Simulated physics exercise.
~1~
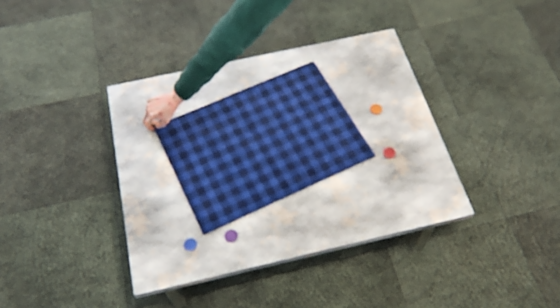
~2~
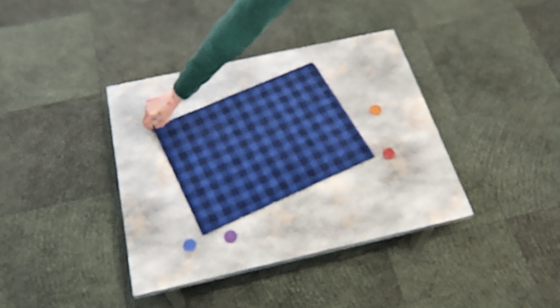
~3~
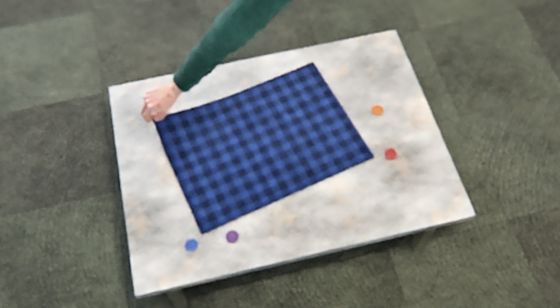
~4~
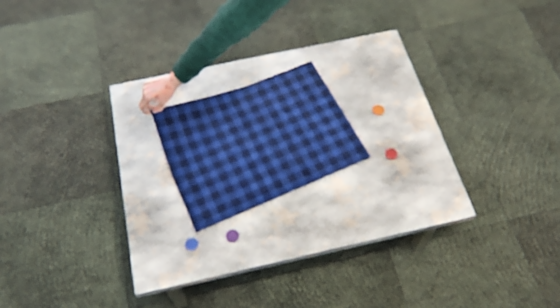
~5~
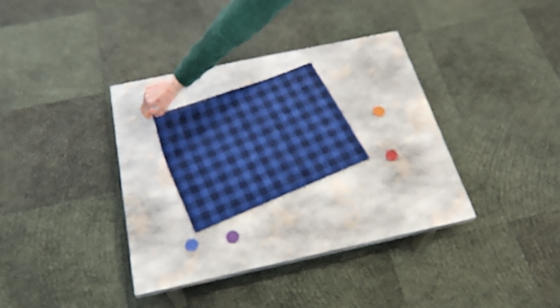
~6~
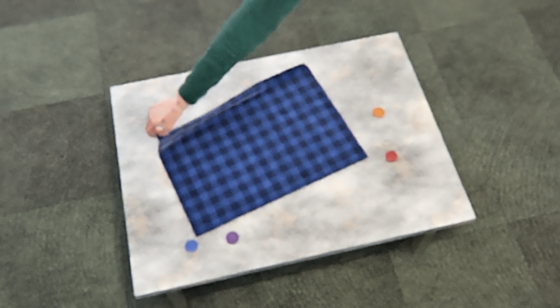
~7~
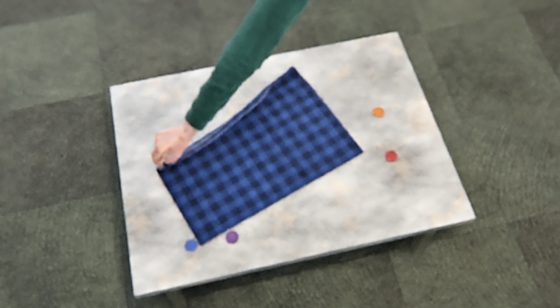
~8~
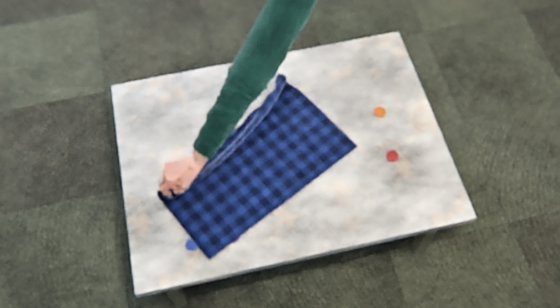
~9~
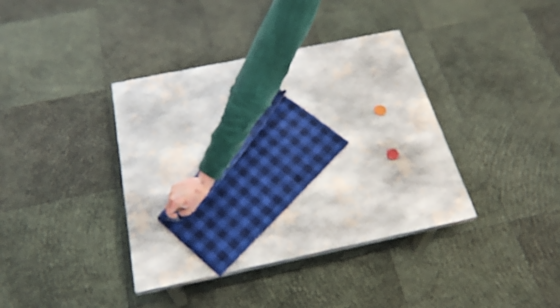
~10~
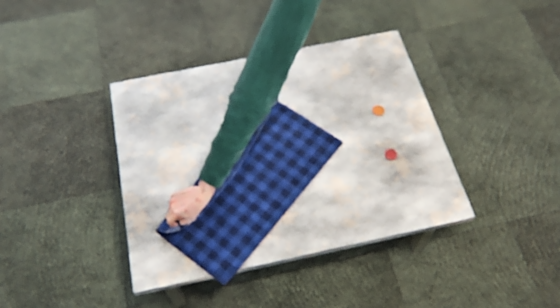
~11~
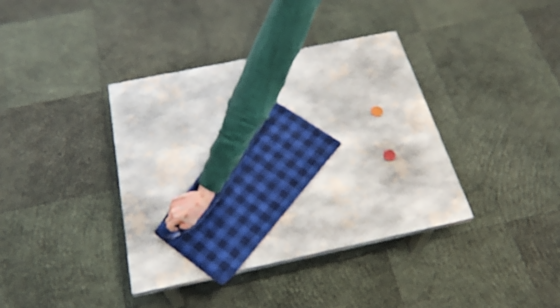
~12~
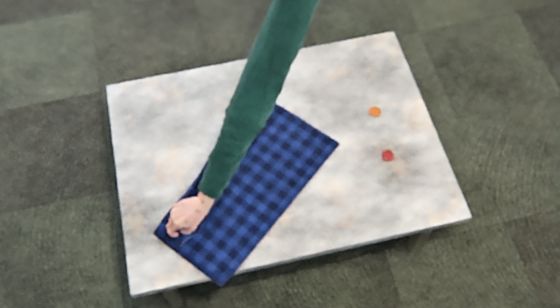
To begin with, a hand in a green sleeve holds the upper left corner of a blue checked cloth spread on a pale marbled board, with orange and red discs to its right and blue and purple ones below. The hand shifts the corner slightly, then draws it down the left side, and the cloth's upper edge folds over. As the pull continues, the cloth slides and turns, passing over the blue and purple discs. It finally rests slanted across the board's lower edge, hiding those two, while the orange and red discs stay uncovered and the hand remains on the cloth.
